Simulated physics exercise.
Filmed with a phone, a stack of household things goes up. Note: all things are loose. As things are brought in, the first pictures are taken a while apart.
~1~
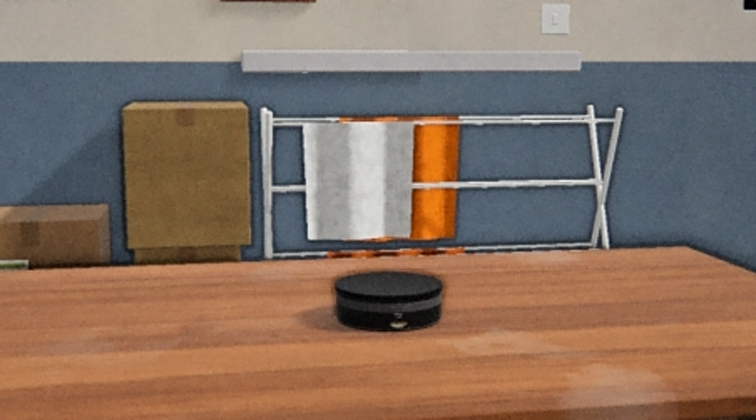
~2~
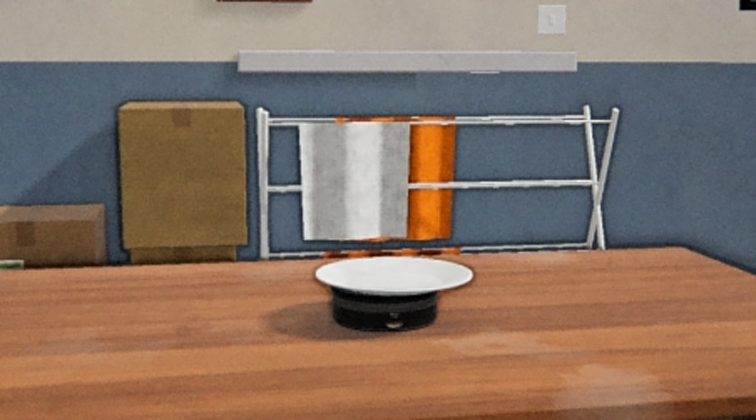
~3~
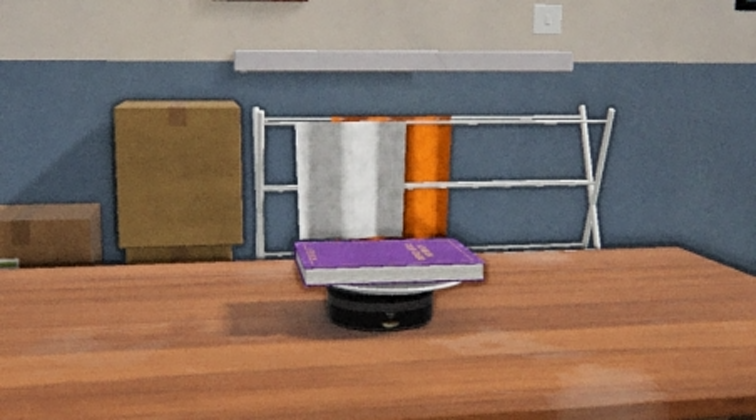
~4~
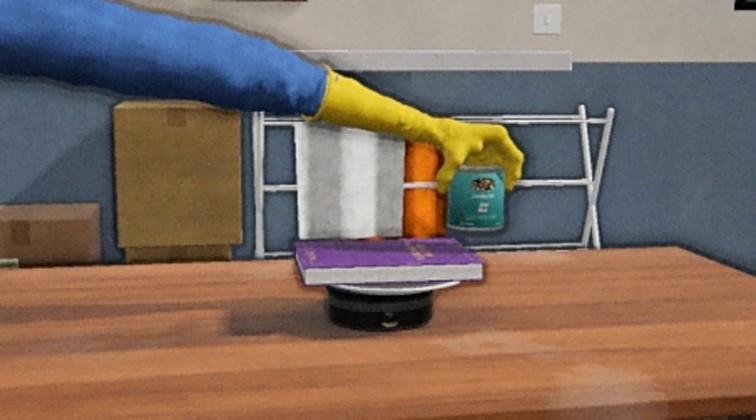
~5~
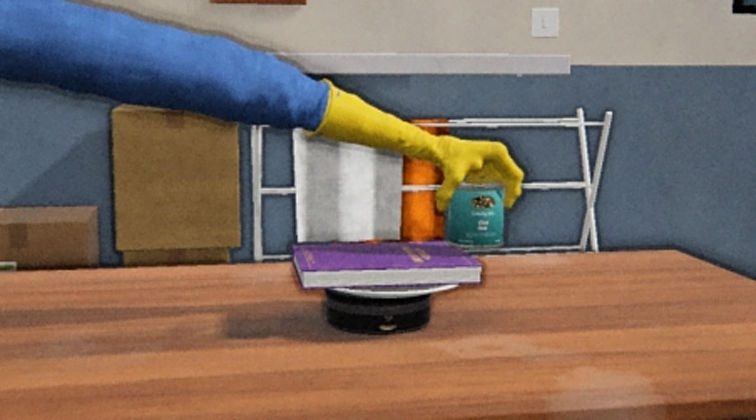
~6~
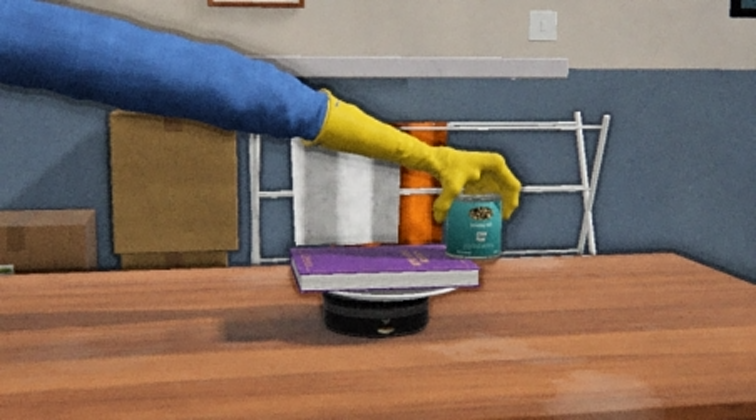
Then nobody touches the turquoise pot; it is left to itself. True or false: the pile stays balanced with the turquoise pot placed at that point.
False.
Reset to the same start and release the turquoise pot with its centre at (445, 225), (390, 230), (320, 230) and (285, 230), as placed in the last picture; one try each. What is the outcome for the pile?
Well, the first time it stays intact, the second time it stays intact, the third time it stays intact, and the fourth time it tips over.
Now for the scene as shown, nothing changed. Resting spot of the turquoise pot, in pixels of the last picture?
It finishes at about (507, 292).
Then, 0.30 s later than the last frame, turquoise pot now fallen.
Then, 0.40 s later than the last frame, nothing new.
When it is over, fallen, turquoise pot; the other 3 as before. End places, in pixels of the last picture, turquoise pot near (508, 292). The pile loses its balance.
